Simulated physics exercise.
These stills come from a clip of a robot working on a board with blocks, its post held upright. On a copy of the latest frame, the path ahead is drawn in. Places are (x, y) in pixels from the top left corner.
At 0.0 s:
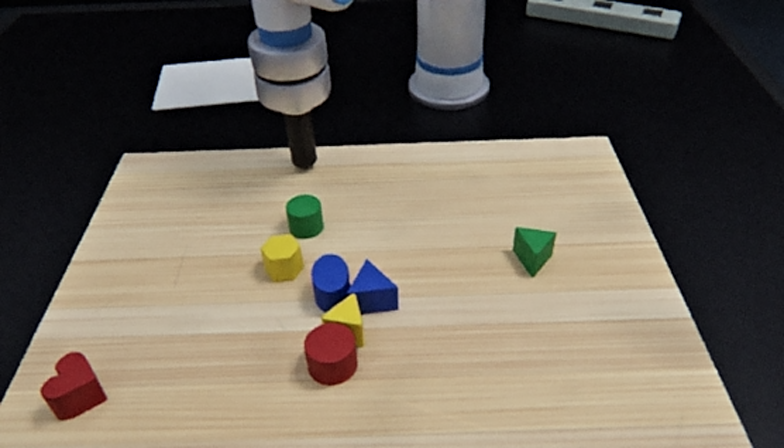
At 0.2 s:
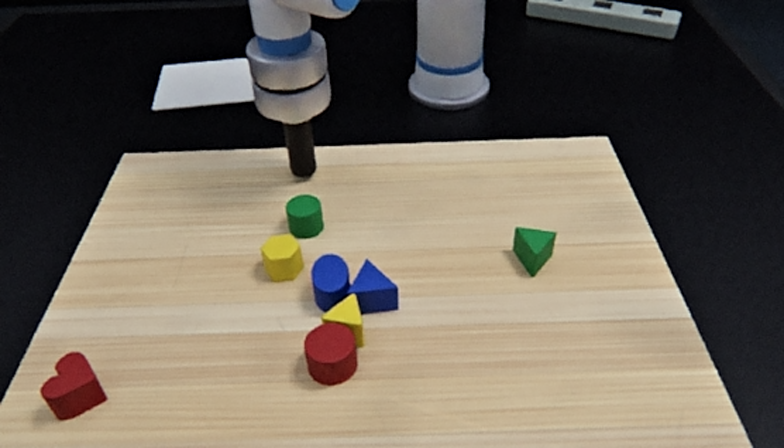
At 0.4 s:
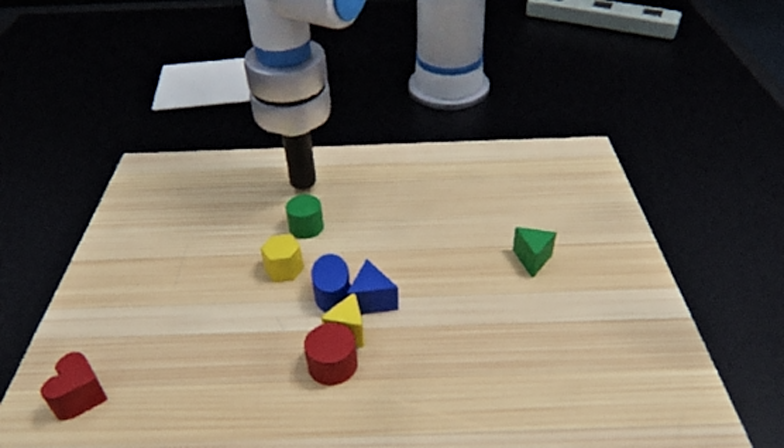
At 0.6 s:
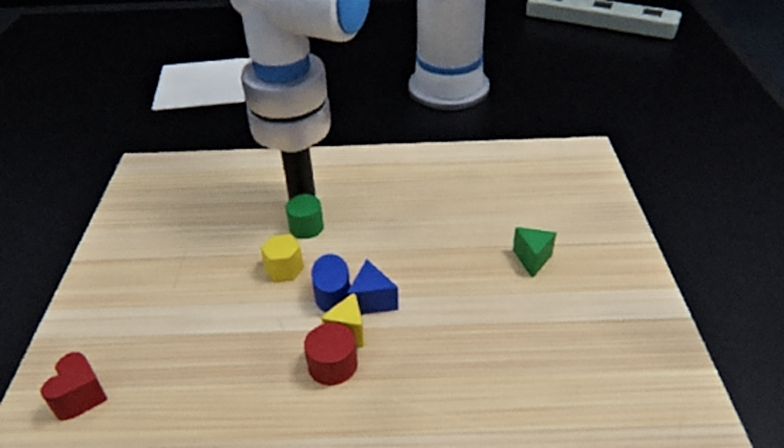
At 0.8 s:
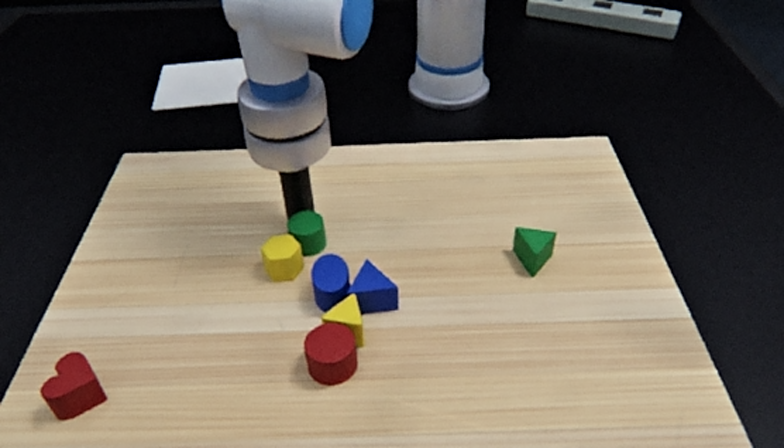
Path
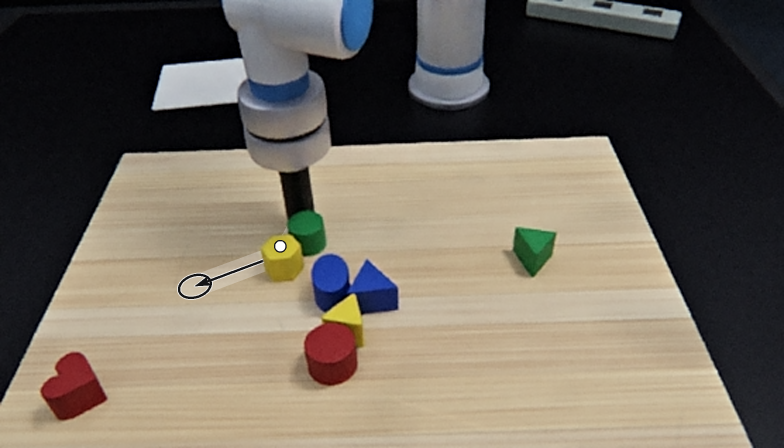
Robot arm lowering its dark post toward a green cylinder and nudging it toward the other coloured blocks on a wooden board.
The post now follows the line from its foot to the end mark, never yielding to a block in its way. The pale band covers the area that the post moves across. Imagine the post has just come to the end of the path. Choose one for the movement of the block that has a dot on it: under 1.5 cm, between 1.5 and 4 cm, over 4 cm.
It goes a little way, 1.5 to 4 cm.
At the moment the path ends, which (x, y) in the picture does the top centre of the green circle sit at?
Its top middle: (306, 240).
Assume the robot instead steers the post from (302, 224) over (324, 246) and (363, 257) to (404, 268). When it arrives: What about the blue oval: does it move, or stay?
It will end up elsewhere.
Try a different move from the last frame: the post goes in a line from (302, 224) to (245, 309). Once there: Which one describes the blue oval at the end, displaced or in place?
By then it is still where it was.
The line goes from (302, 224) through (282, 252) and (240, 269) to (195, 286); the dot is on the yellow six-sided block.
On the path given first. One third of the way, post (281, 246); yellow six-sided block (277, 258), turned 55° clockwise; green circle (306, 240).
Two thirds of the way, post (237, 264); yellow six-sided block (277, 258), turned 55° clockwise; green circle (306, 240).
At the end, post (193, 280); yellow six-sided block (277, 258), turned 55° clockwise; green circle (306, 240); blue oval unmoved.
